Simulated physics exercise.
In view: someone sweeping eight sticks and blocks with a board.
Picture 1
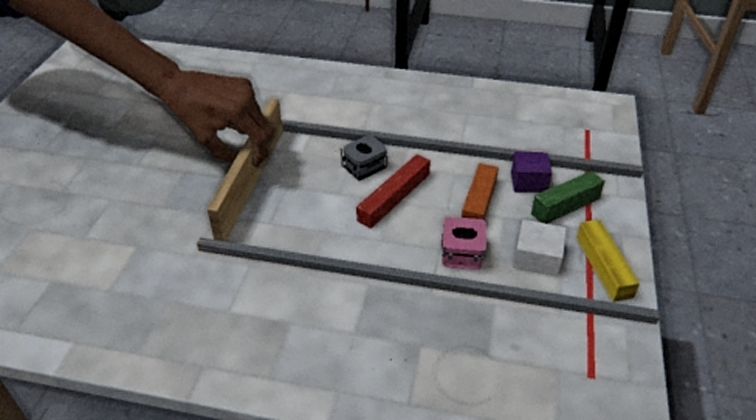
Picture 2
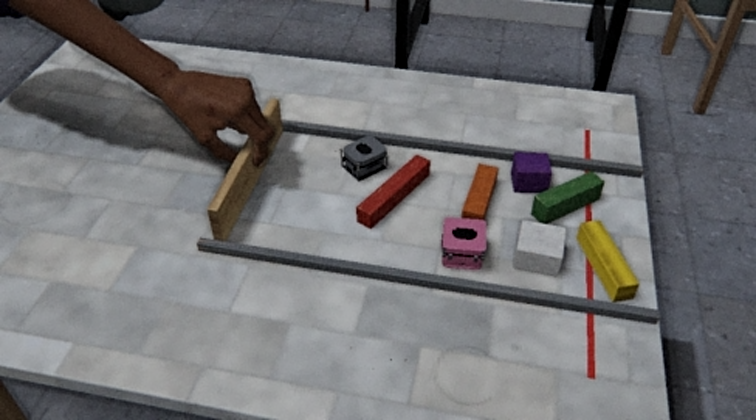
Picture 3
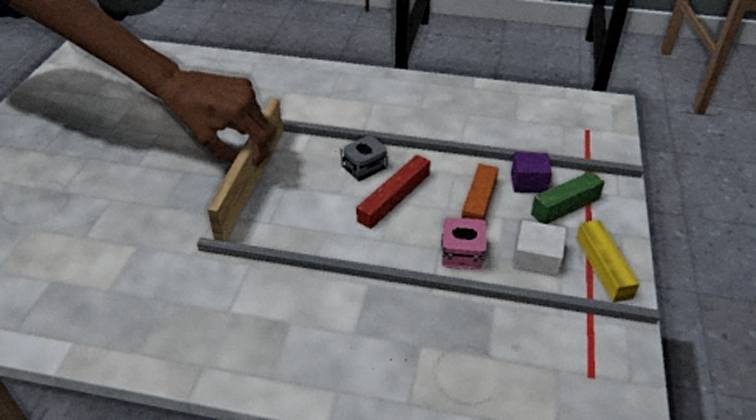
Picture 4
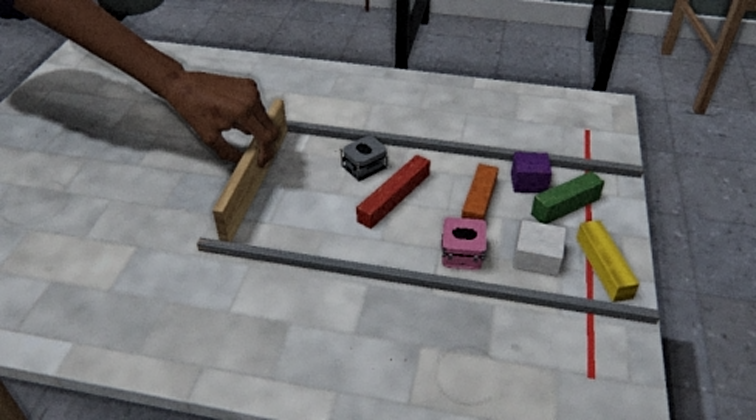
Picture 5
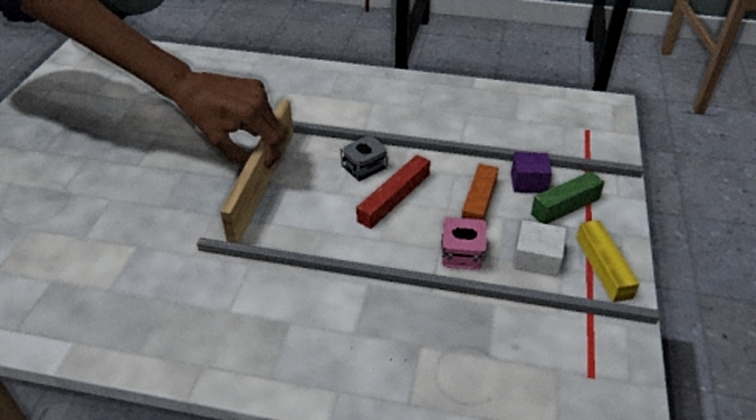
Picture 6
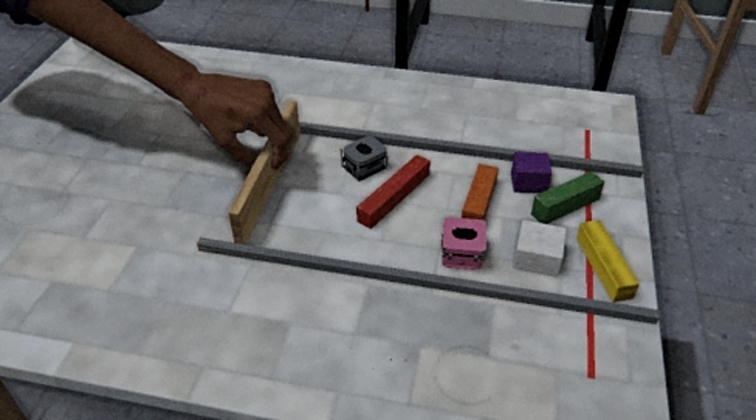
On a pale tiled tabletop between two grey rails, a hand holds a wooden board upright at the left and slides it slightly to the right, while the coloured sticks, blocks and two small cases ahead of it stay still.
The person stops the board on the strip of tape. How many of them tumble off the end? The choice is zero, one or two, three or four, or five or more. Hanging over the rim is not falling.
Outcome: The number that fall off is three or four.
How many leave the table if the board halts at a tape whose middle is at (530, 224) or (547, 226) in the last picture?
The counts: 0 and 1.
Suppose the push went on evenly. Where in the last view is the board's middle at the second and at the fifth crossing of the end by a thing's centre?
About (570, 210), then (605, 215).
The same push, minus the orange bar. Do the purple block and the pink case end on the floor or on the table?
The purple block stays on, the pink case does not fall.
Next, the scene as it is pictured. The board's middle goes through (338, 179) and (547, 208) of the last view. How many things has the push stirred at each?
At the one place 1, at the other 8.
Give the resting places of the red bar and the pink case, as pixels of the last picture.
Near (619, 224) and (623, 277).
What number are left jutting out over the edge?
The number is 2.
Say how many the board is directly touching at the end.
The number is 3.
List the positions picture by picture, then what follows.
Yellow stick (606, 259); green bar (568, 198); white block (540, 248); board (249, 166); tape (589, 232), in the first picture.
Green bar (568, 198); purple block (531, 173), in the second picture.
White block (540, 248); grey case (365, 158), in the third picture.
Yellow stick (606, 260); orange bar (480, 195), in the fourth picture.
Green bar (568, 198); pink case (463, 244), in the fifth picture.
Yellow stick (606, 260); green bar (568, 198); white block (540, 248); board (268, 169); tape (589, 232), in the sixth picture.
Soon after, none off yet; yellow stick at rest near (606, 260); green bar at rest near (568, 198); white block at rest near (540, 248).
In the end, the number that fall off is three or four; gone, white block, green bar and yellow stick.
